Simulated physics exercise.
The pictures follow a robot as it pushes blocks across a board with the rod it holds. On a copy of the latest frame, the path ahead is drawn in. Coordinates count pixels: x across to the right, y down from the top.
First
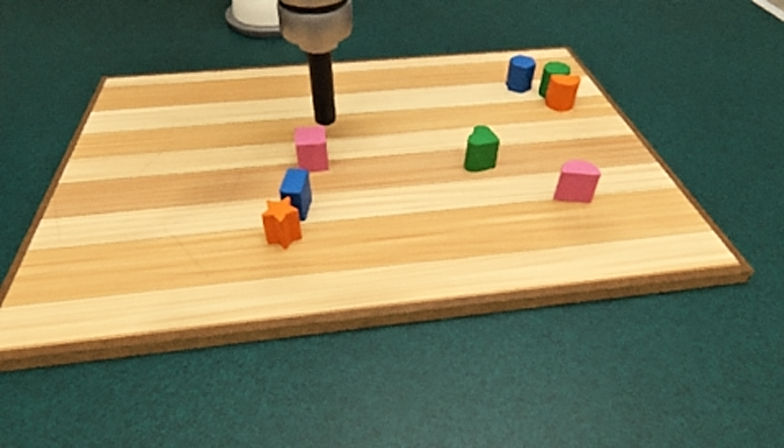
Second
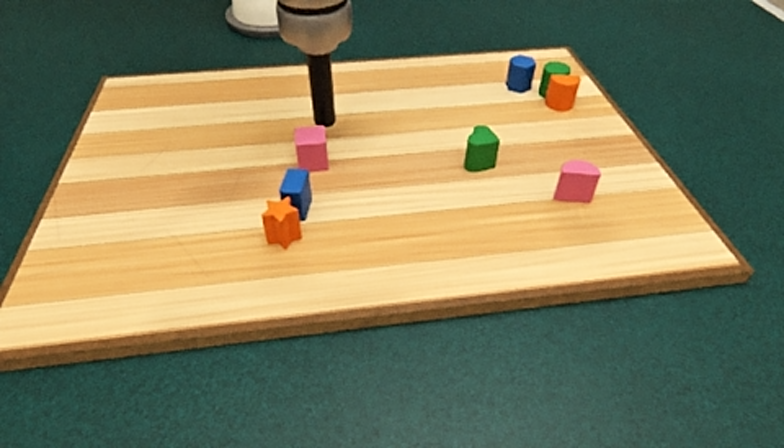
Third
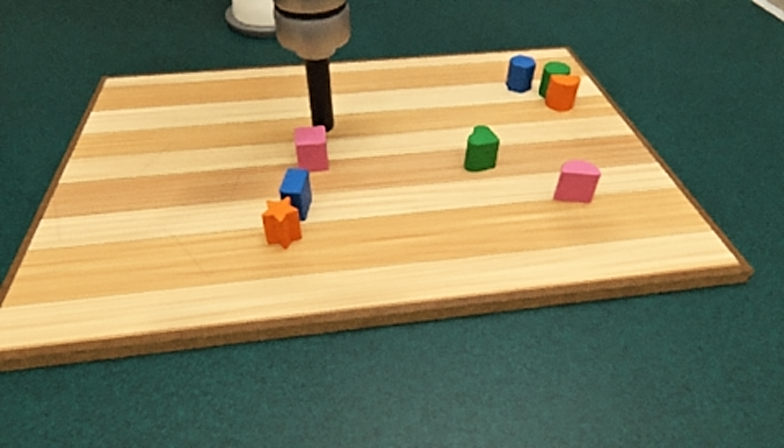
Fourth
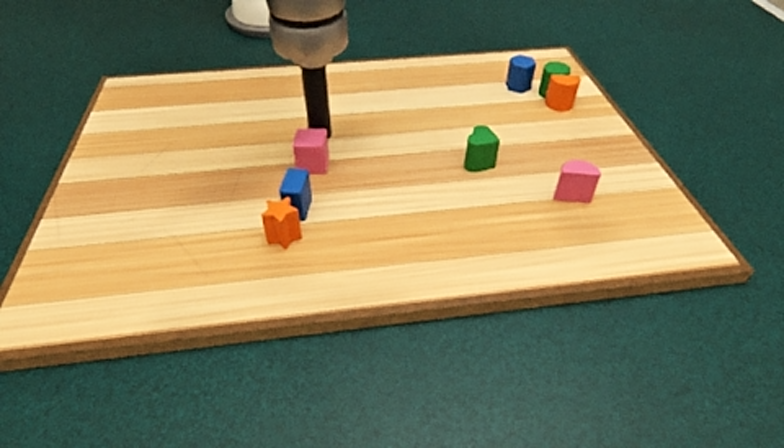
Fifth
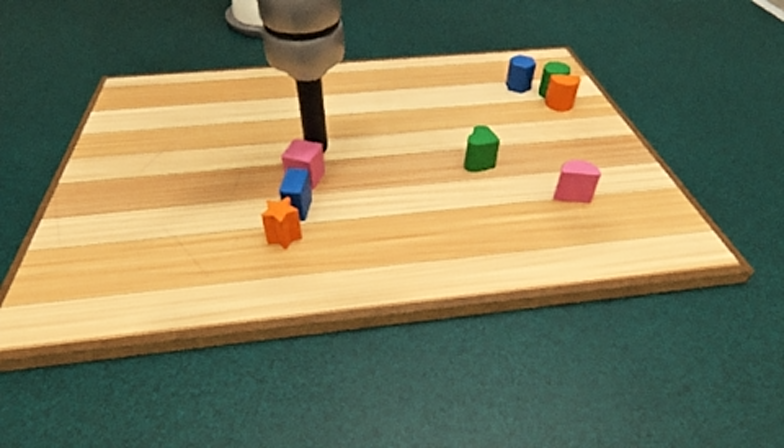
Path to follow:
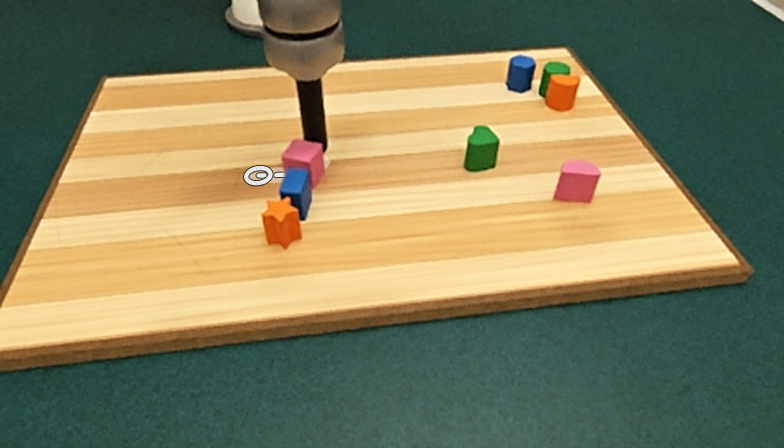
The video shows a dark rod above a wooden board of colored blocks moving toward a pink square block, then pushing it slightly down and left toward a blue block beside an orange star-shaped one, while the other blocks remain still.
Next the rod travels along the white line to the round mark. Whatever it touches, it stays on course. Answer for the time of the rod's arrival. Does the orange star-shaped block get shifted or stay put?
It is not moved.
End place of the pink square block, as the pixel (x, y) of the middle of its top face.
The pink square block ends near (283, 164).
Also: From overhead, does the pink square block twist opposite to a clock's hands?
I believe so.
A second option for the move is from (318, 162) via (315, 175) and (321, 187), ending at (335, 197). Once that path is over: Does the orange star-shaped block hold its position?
No, it doesn't check out.
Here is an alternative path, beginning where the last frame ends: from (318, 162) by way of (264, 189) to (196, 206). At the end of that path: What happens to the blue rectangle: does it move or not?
My prediction: It moves.
Drawn move, from (318, 162) by way of (303, 173) and (281, 175) to (258, 175).
The first path, step by step. Halfway along, rod at (289, 162); blue rectangle at (292, 186); pink square block at (283, 164), turned 25° anticlockwise.
At the end, rod at (255, 162); orange star-shaped block still; blue rectangle at (292, 186); pink square block at (283, 164), turned 25° anticlockwise.
